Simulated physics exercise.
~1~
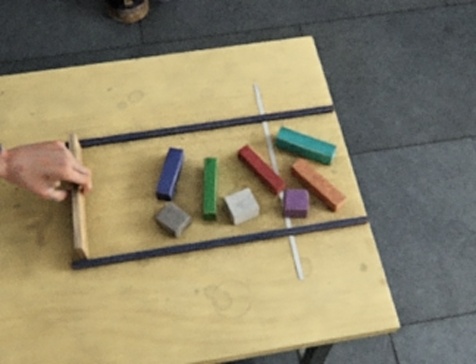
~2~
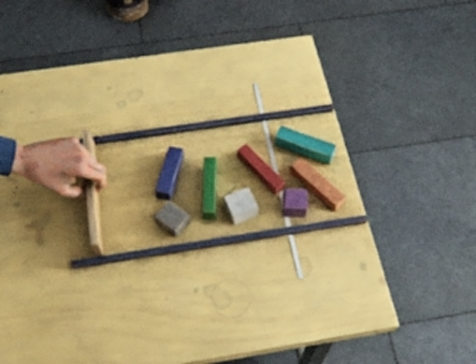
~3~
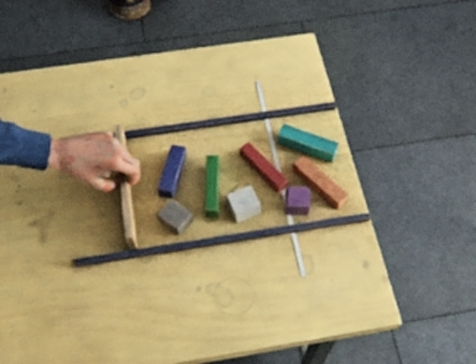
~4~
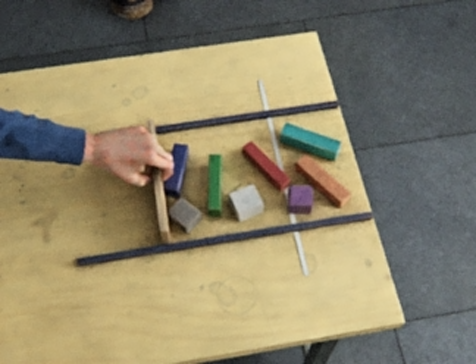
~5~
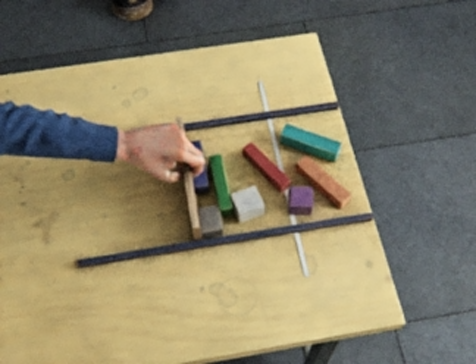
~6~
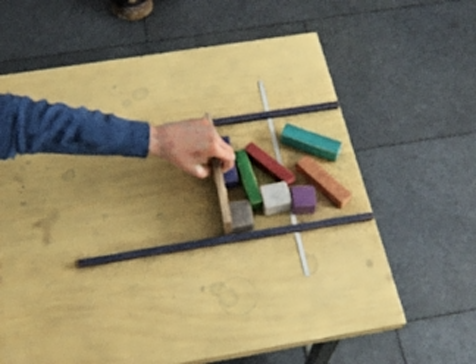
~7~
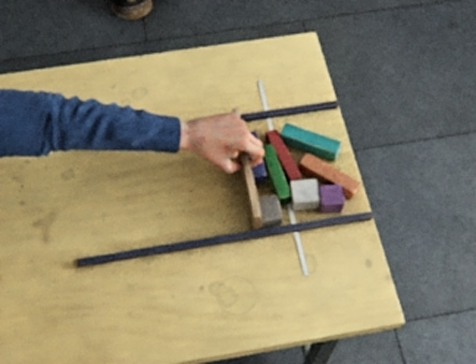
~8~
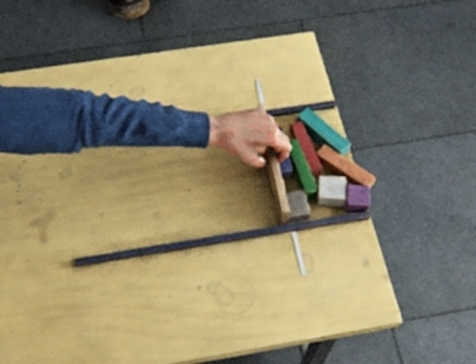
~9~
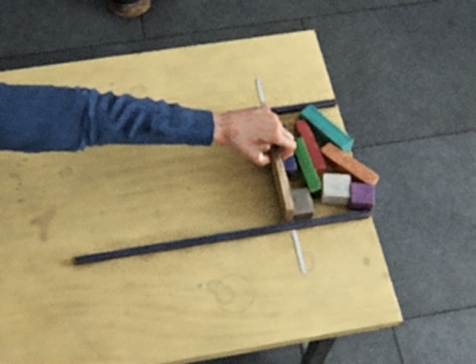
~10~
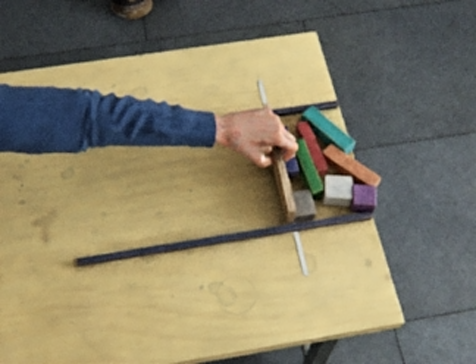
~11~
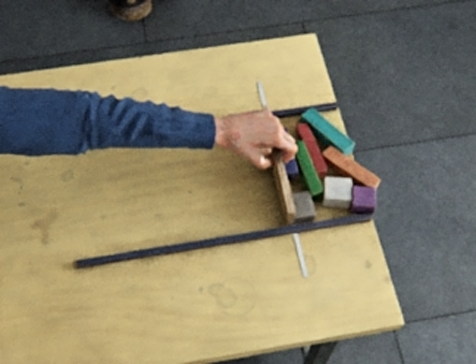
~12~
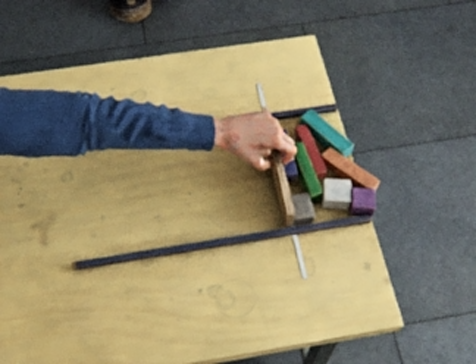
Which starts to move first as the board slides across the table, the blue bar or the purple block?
The blue bar starts to move first, while the purple block stays in its place until the board has pushed the other pieces farther to the right.
